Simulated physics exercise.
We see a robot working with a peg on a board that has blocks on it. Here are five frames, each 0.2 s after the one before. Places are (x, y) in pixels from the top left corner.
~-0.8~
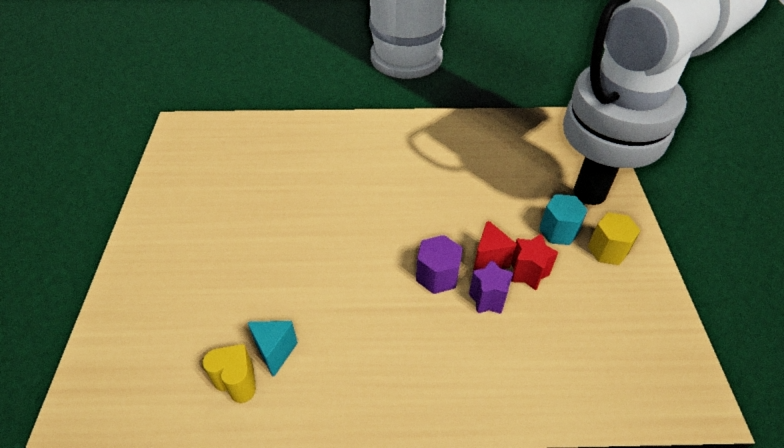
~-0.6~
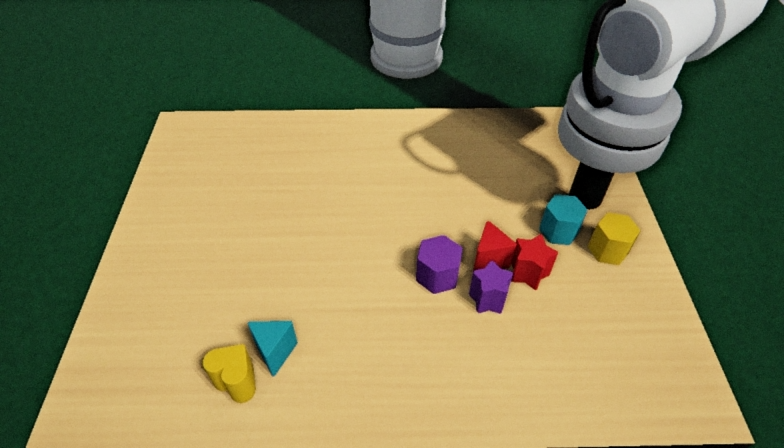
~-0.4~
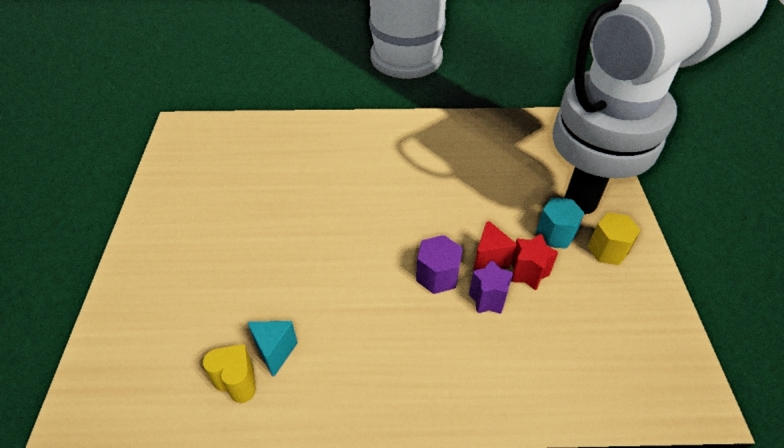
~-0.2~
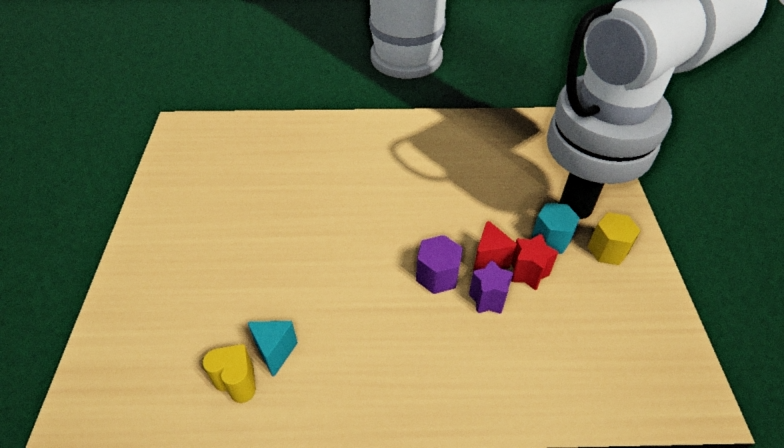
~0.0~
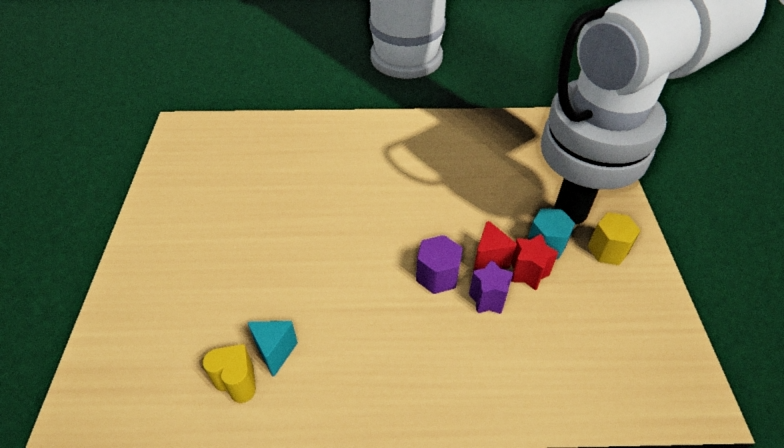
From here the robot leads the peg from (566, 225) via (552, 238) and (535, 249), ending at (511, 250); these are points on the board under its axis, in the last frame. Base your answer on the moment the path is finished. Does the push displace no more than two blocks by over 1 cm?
Final answer: No.
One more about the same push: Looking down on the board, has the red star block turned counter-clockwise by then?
I'd say yes.
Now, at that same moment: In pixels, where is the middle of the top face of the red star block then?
It will end up at (522, 286).
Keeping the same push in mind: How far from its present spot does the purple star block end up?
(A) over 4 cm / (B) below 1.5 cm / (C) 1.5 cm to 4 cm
Option C.
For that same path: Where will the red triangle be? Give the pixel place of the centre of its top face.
It comes to (477, 248).
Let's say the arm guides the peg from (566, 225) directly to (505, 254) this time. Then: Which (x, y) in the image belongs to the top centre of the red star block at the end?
I predict (534, 289).
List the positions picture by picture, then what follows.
Peg's lower end at (590, 194); purple star block at (494, 277); red triangle at (494, 238); red star block at (536, 250); turquoise hexagonal block at (567, 208), in the first picture.
Peg at (585, 198); blocks still, in the second picture.
Peg at (581, 203); turquoise hexagonal block at (564, 211), in the third picture.
Peg at (576, 207); turquoise hexagonal block at (559, 216), in the fourth picture.
Peg at (571, 212); purple star block at (494, 277); red triangle at (494, 238); red star block at (536, 250); turquoise hexagonal block at (554, 222), in the fifth picture.
On the path given first. Halfway along, peg at (549, 232); purple star block at (493, 281), turned 20° clockwise; red triangle at (492, 242), turned 35° clockwise; red star block at (526, 271), turned 30° anticlockwise; turquoise hexagonal block at (532, 242), turned 10° anticlockwise.
At the end, peg at (515, 237); purple star block at (486, 292), turned 45° clockwise; red triangle at (477, 248), turned 65° clockwise; red star block at (522, 286), turned 55° anticlockwise; turquoise hexagonal block at (513, 255), turned 40° anticlockwise.
